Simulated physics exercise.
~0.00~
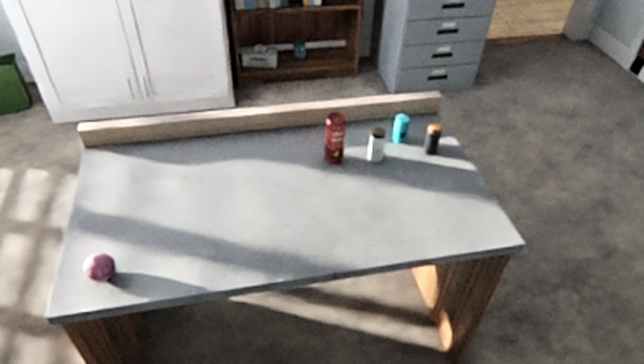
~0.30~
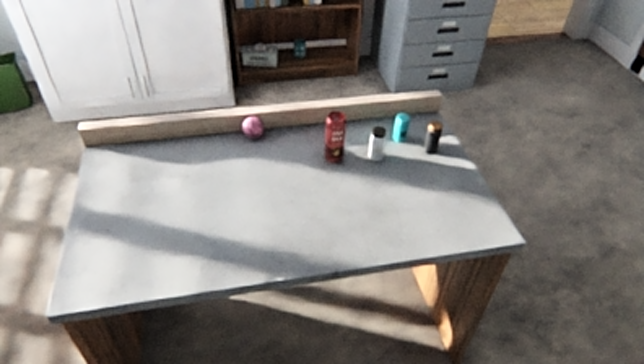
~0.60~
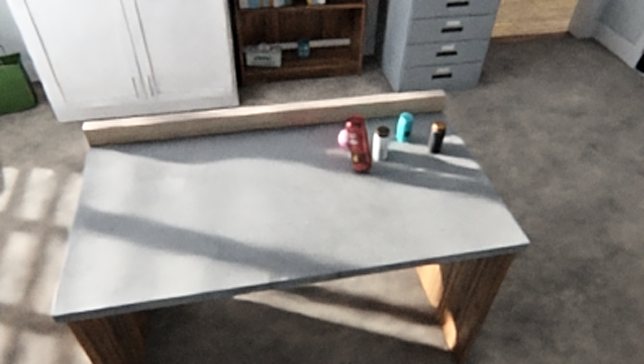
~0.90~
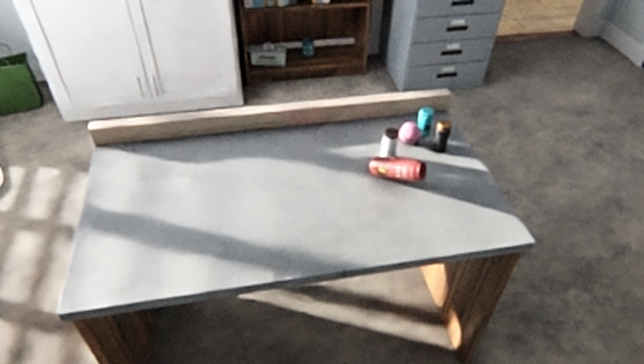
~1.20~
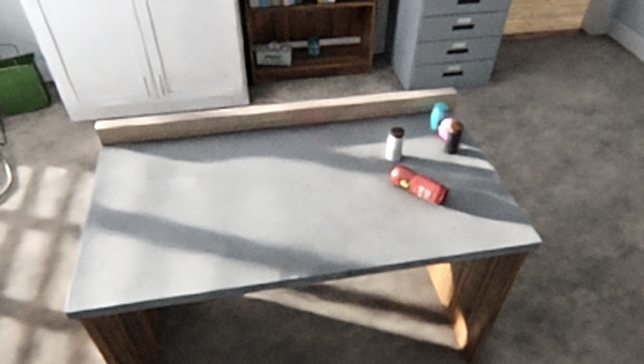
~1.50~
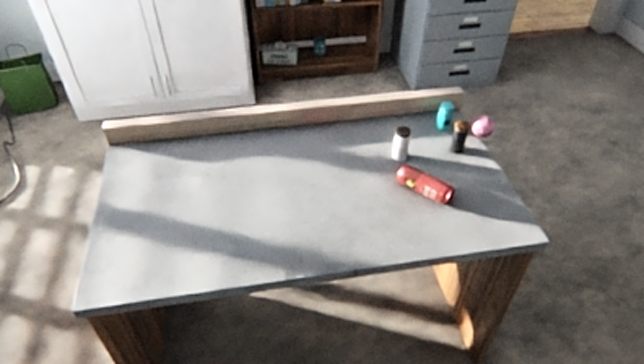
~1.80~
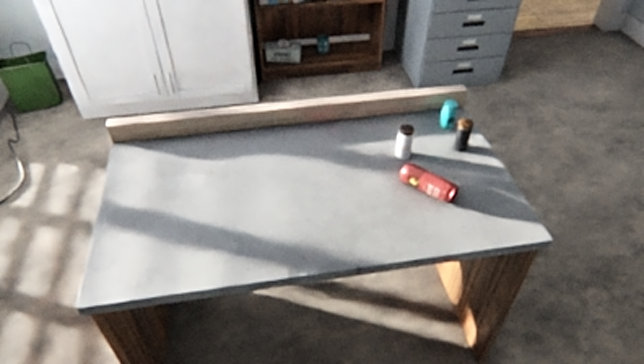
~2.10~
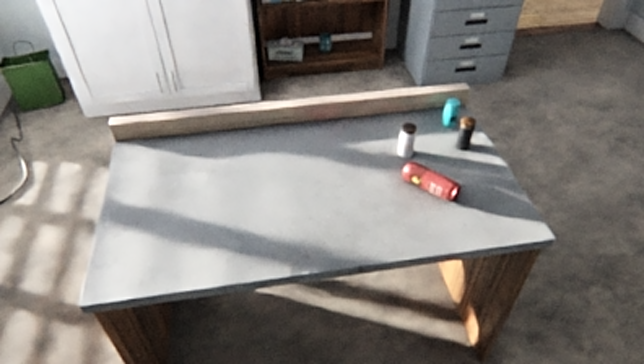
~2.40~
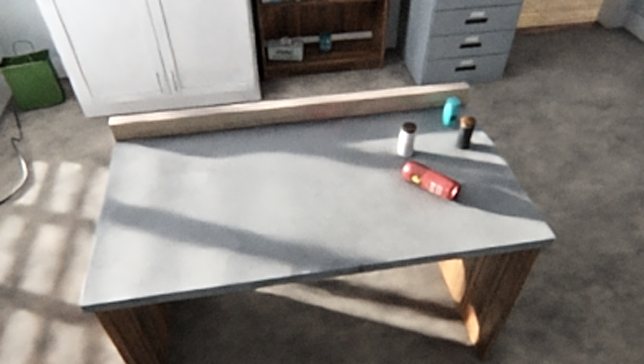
Pink ball rebounding off a table's back rail, knocking over a red can, nudging a turquoise shaker and leaving past the right side.
